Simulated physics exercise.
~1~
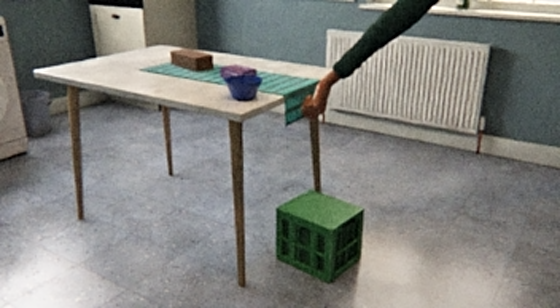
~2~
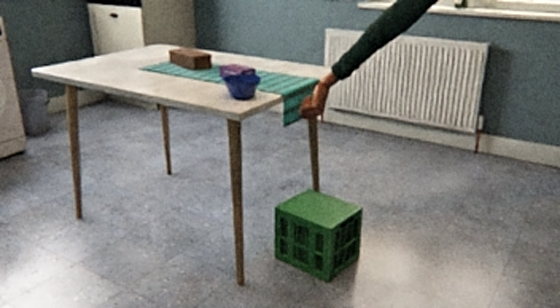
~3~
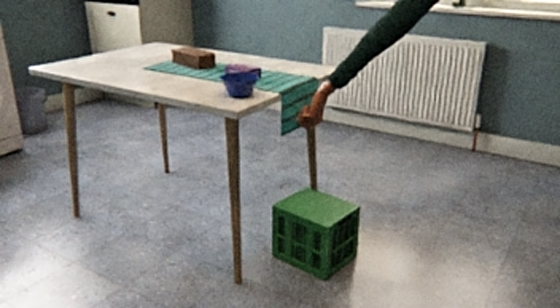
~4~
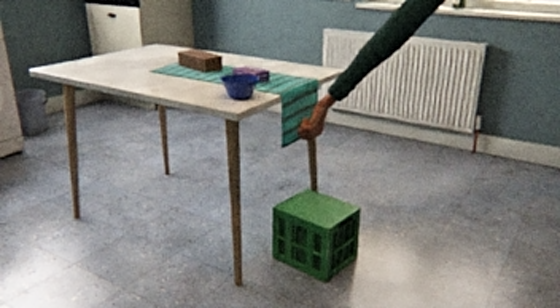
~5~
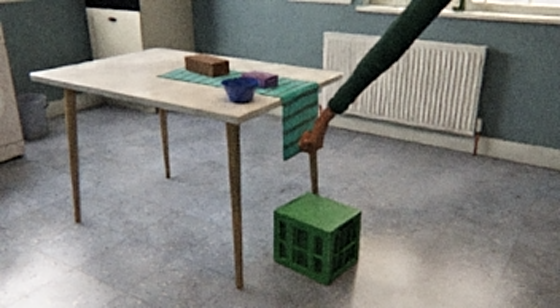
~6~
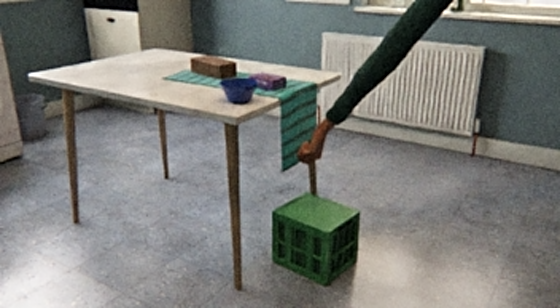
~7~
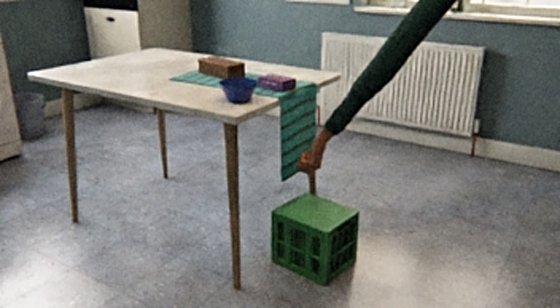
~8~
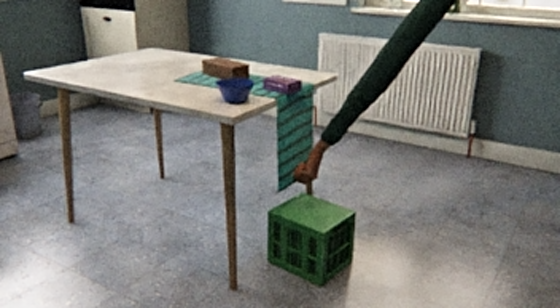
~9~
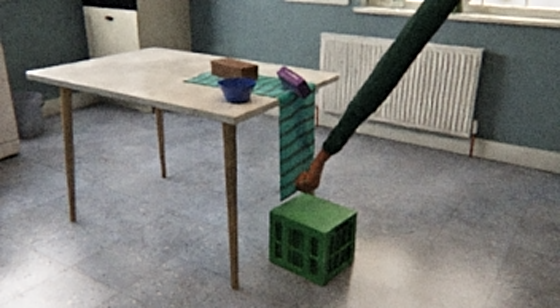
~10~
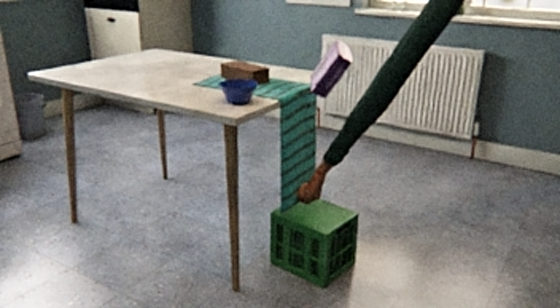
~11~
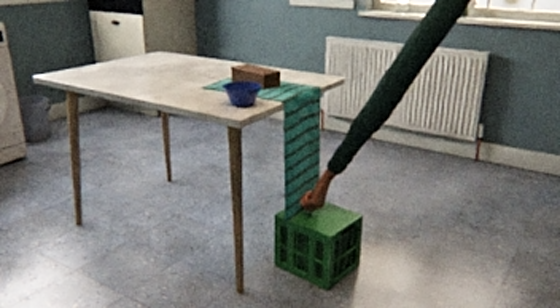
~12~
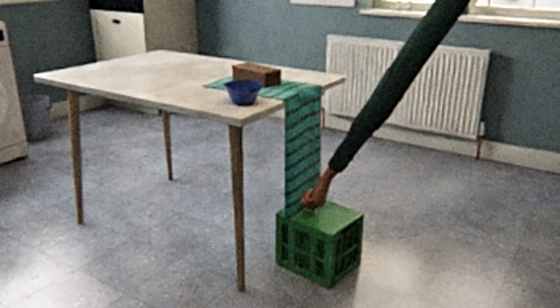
Hand drawing a turquoise towel down to a green crate, tipping a purple packet off the table while brick and bowl remain.
